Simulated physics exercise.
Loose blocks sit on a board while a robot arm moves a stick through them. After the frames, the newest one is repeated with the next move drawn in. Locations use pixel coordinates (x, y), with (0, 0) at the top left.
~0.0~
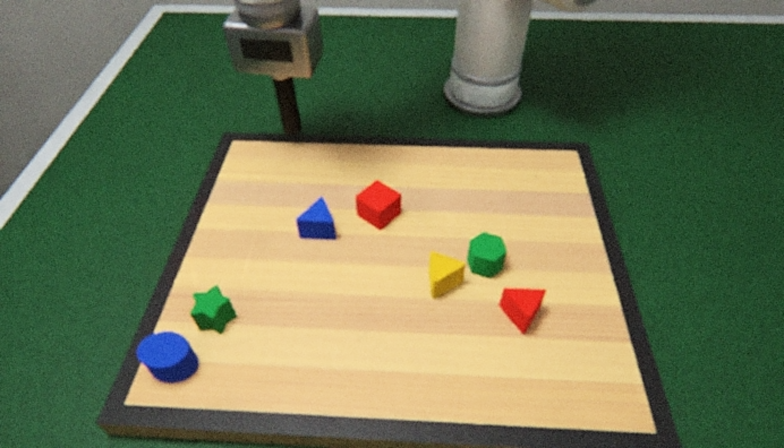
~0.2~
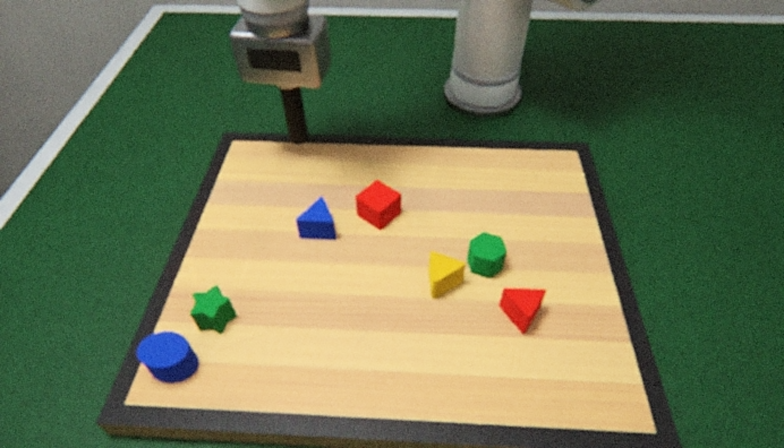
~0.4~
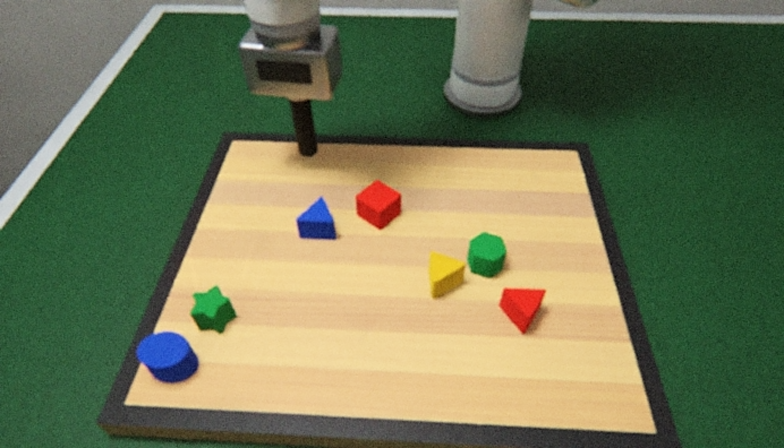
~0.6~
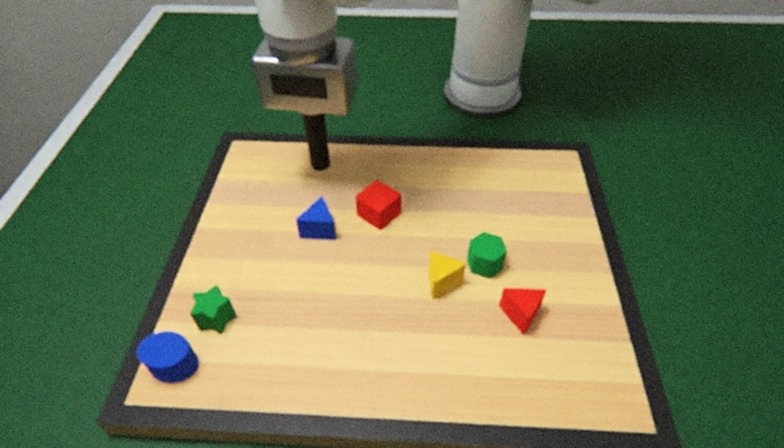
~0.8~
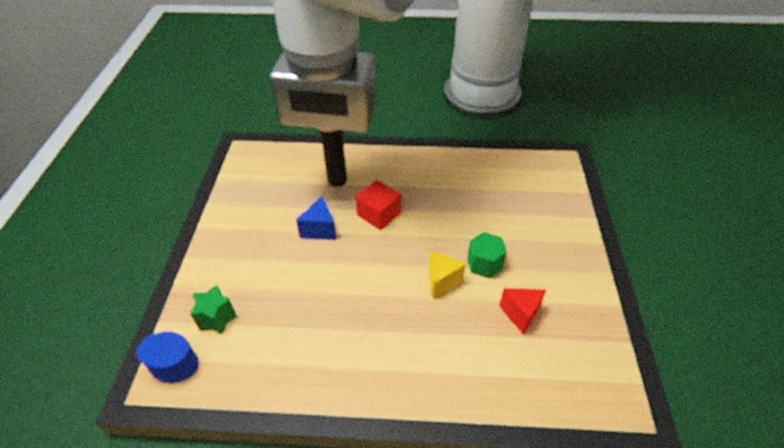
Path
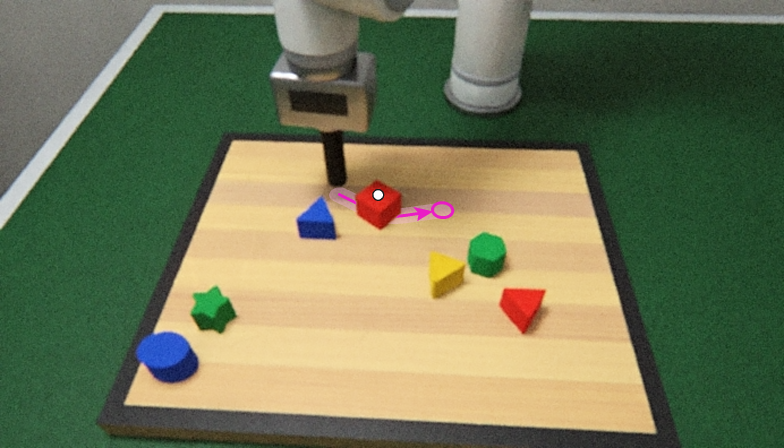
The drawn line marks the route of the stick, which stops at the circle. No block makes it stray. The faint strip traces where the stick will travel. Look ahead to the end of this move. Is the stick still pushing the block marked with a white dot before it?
I expect not.
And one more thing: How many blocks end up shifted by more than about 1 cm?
Most likely one.
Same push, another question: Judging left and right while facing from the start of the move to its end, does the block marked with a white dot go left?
No, it doesn't check out.
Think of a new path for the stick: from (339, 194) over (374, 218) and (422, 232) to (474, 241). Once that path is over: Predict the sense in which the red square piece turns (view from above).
It swings round anticlockwise.
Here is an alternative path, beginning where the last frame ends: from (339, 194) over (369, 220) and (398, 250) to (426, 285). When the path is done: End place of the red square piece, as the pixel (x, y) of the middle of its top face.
The spot you're after is about (409, 206) in the image.
Drawn move, from (339, 194) via (369, 209) and (405, 215), ending at (443, 210); the dot is on the red square piece.
What follows on the original path. One third of the way, stick (369, 196); red square piece (392, 201).
Two thirds of the way, stick (406, 202); red square piece (428, 210), turned 15° clockwise.
At the end, stick (444, 196); blue three-sided block still; red square piece (438, 213), turned 35° clockwise.
